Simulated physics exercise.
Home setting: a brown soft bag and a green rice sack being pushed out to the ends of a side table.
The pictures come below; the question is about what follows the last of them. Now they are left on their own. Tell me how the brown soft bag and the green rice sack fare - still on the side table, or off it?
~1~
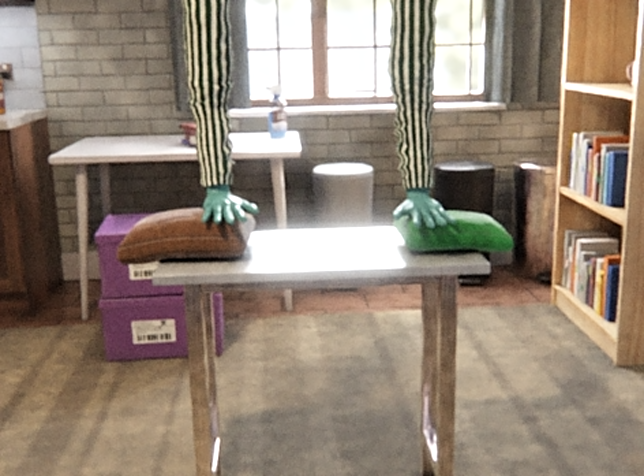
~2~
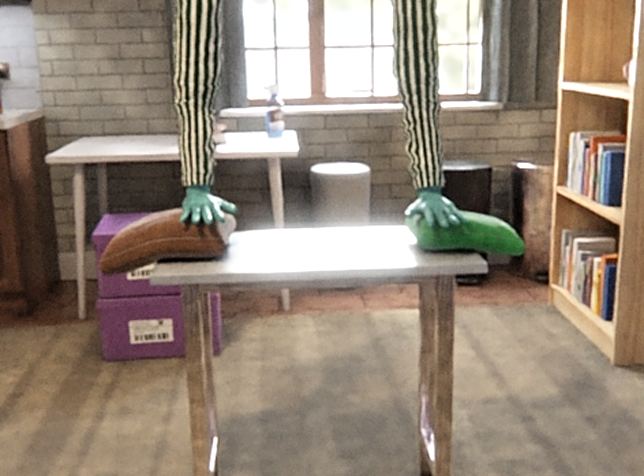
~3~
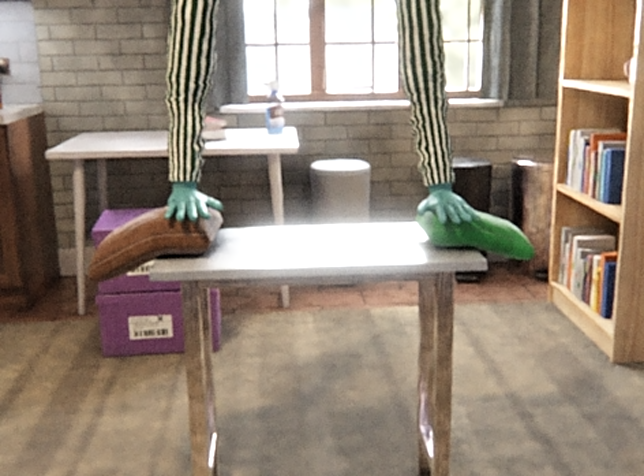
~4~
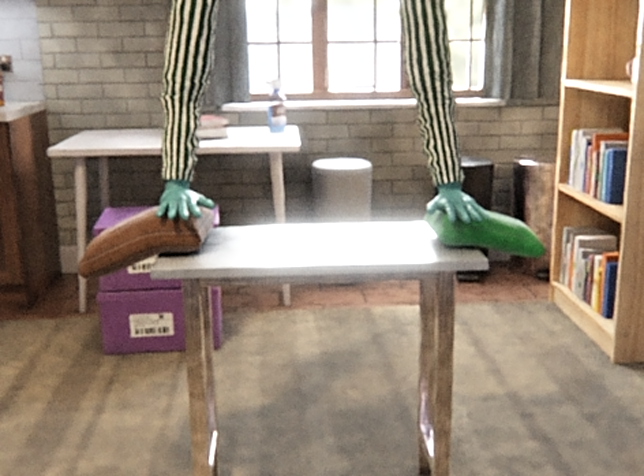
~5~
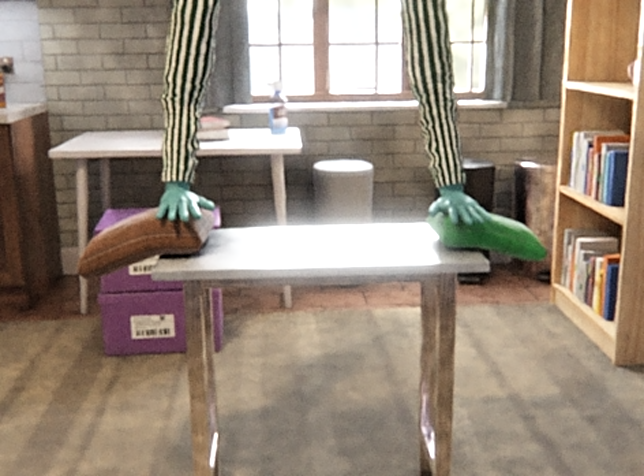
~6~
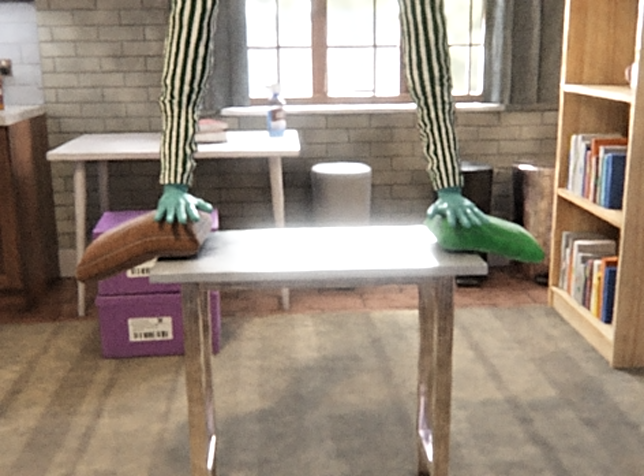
One by one: The brown soft bag does not stay. The green rice sack does not stay.
Then, 0.26 s past the final frame, soft bag tipping outwards near (140, 259); rice sack tipping outwards near (491, 258).
Then, 0.50 s past the final frame, soft bag falling near (138, 377); rice sack falling near (503, 405).
Then, 0.74 s past the final frame, soft bag on the floor; rice sack on the floor near (519, 463).
When it is over, soft bag on the floor; rice sack on the floor. The brown soft bag goes down and the green rice sack slumps off the end.
